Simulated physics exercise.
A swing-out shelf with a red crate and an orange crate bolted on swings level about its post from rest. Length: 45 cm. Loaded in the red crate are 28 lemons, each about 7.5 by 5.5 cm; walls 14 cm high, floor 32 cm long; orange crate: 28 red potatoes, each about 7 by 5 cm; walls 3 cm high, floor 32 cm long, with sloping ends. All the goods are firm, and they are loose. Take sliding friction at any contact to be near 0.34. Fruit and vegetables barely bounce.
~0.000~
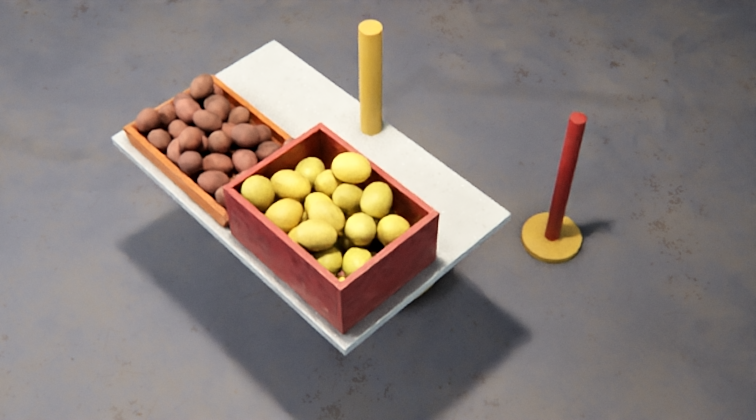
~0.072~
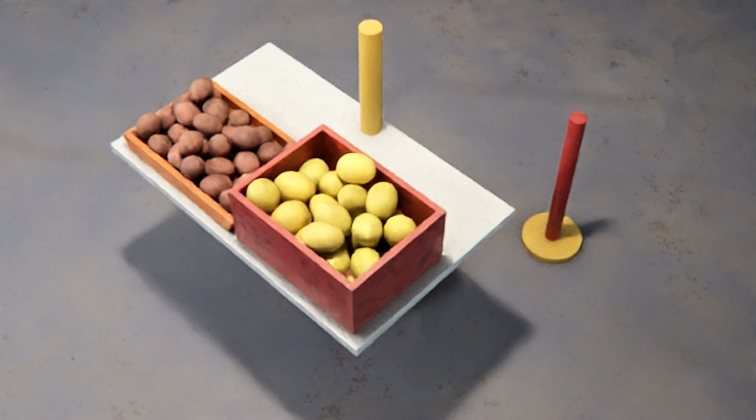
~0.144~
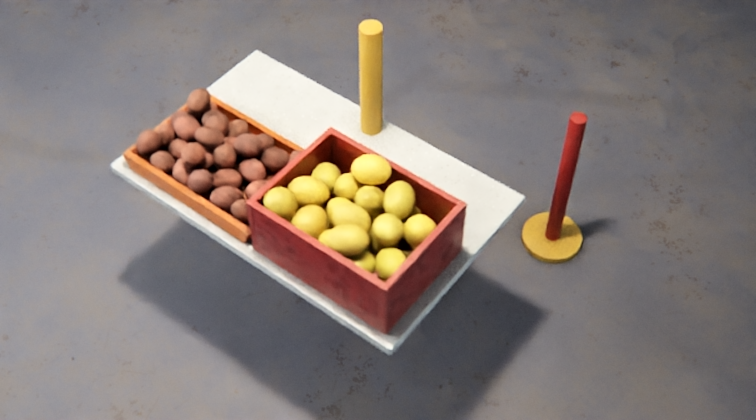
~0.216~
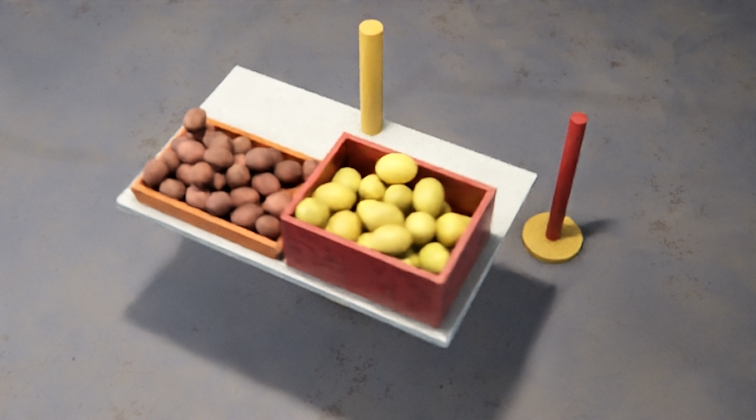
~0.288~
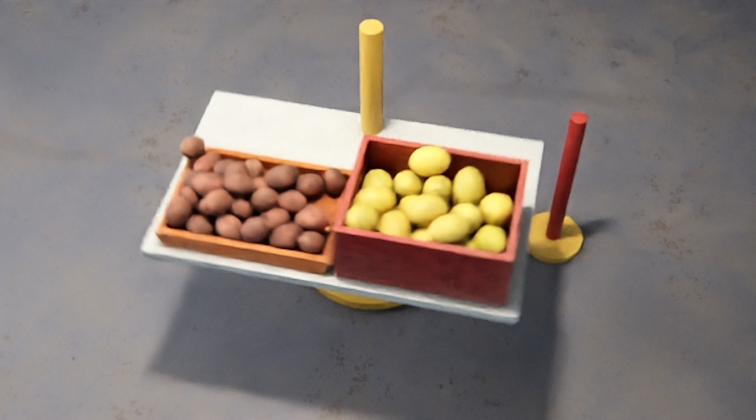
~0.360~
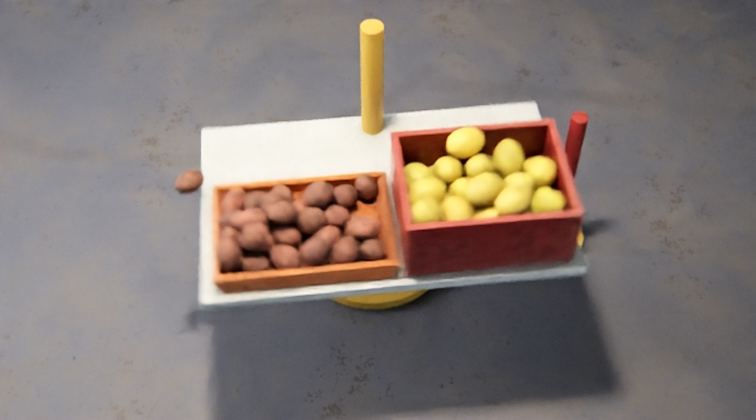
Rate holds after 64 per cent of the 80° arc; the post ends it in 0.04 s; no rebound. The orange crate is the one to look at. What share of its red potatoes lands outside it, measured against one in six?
The share is above one in six.
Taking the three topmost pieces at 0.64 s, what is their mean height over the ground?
Close to 62 cm, on average.
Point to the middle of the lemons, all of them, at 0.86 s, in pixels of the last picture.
Centre approx. at (527, 143).
After 0.44 s, end of the swing.
After 0.52 s, 0 of 28 out of the red crate and 4 of 28 out of the orange crate.
After 0.64 s, 1 of 28 out of the red crate and 6 of 28 out of the orange crate.
After 0.86 s, 1 of 28 out of the red crate and 7 of 28 out of the orange crate.
Final count (at 1.29 s), 1 of 28 out of the red crate and 7 of 28 out of the orange crate. Asked share, 7 of 28, 25 per cent.
